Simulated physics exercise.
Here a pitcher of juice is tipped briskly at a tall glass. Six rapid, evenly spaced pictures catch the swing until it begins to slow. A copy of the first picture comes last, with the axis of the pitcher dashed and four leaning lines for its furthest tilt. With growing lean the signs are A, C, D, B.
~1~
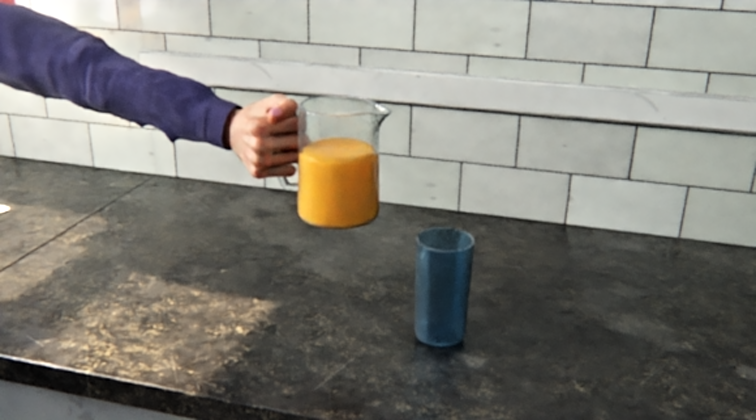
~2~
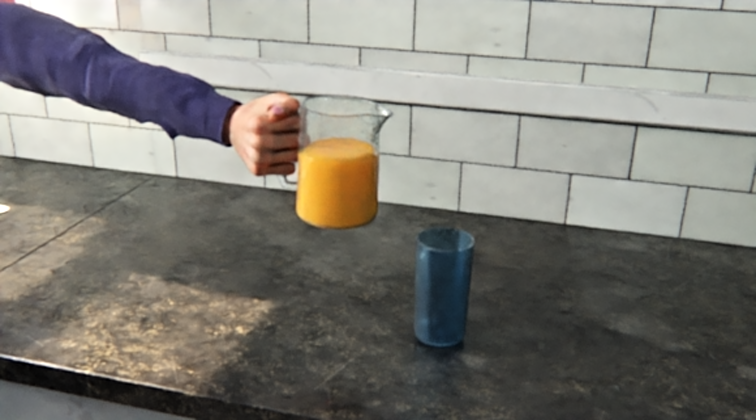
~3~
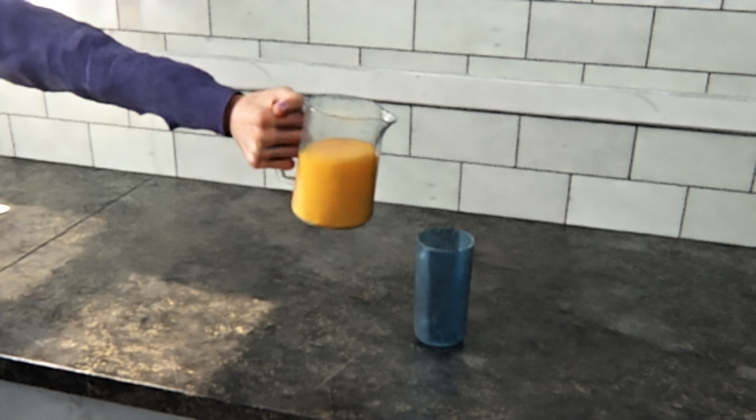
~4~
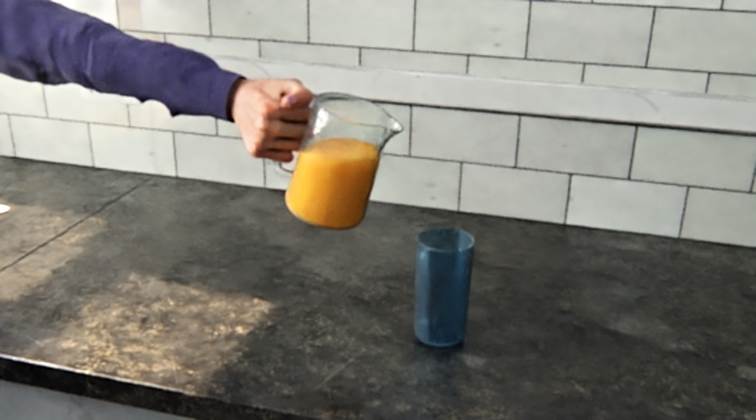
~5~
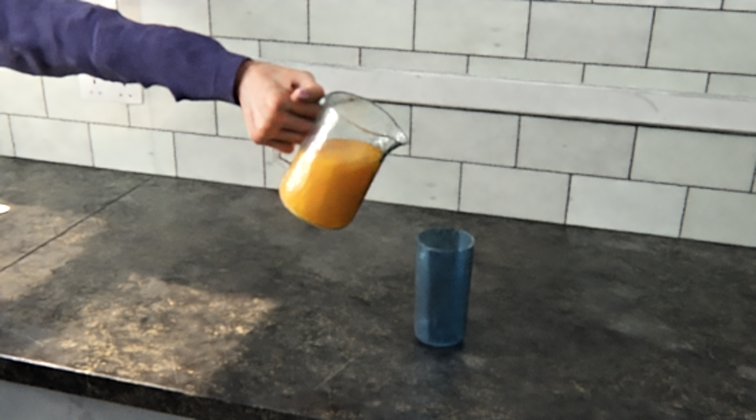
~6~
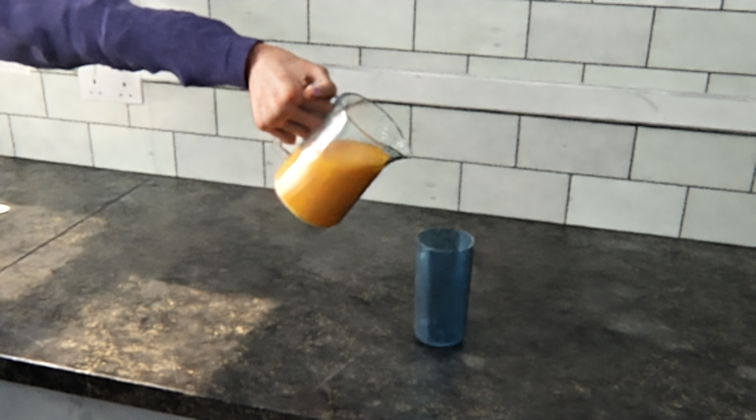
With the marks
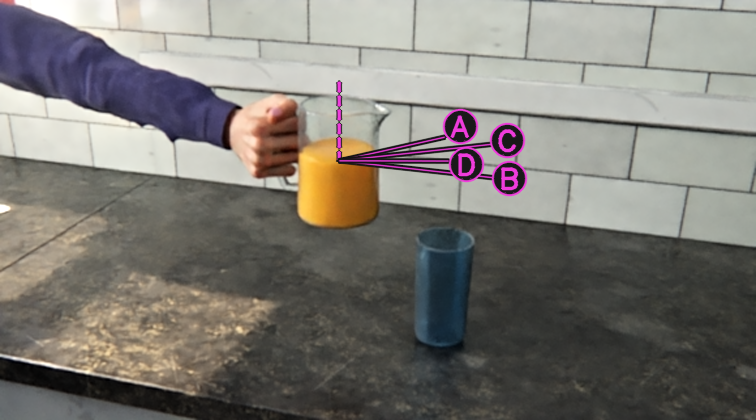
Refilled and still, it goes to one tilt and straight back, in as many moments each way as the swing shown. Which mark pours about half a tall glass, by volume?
Use mark A.
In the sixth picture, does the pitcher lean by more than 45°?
No, it does not.
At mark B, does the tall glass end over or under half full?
Over.
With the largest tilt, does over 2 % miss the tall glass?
Yes.
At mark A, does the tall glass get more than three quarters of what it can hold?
No, it does not.
In magenta, A at (444, 137); B at (492, 177); C at (491, 144); D at (448, 161).
With A, the tall glass ends with about 50 % of what it can hold.
With B, the tall glass ends with about 86 % of what it can hold; 13 % of the juice is spilt.
With C, the tall glass ends with about 68 % of what it can hold.
With D, the tall glass ends with about 82 % of what it can hold; 4 % of the juice is spilt.
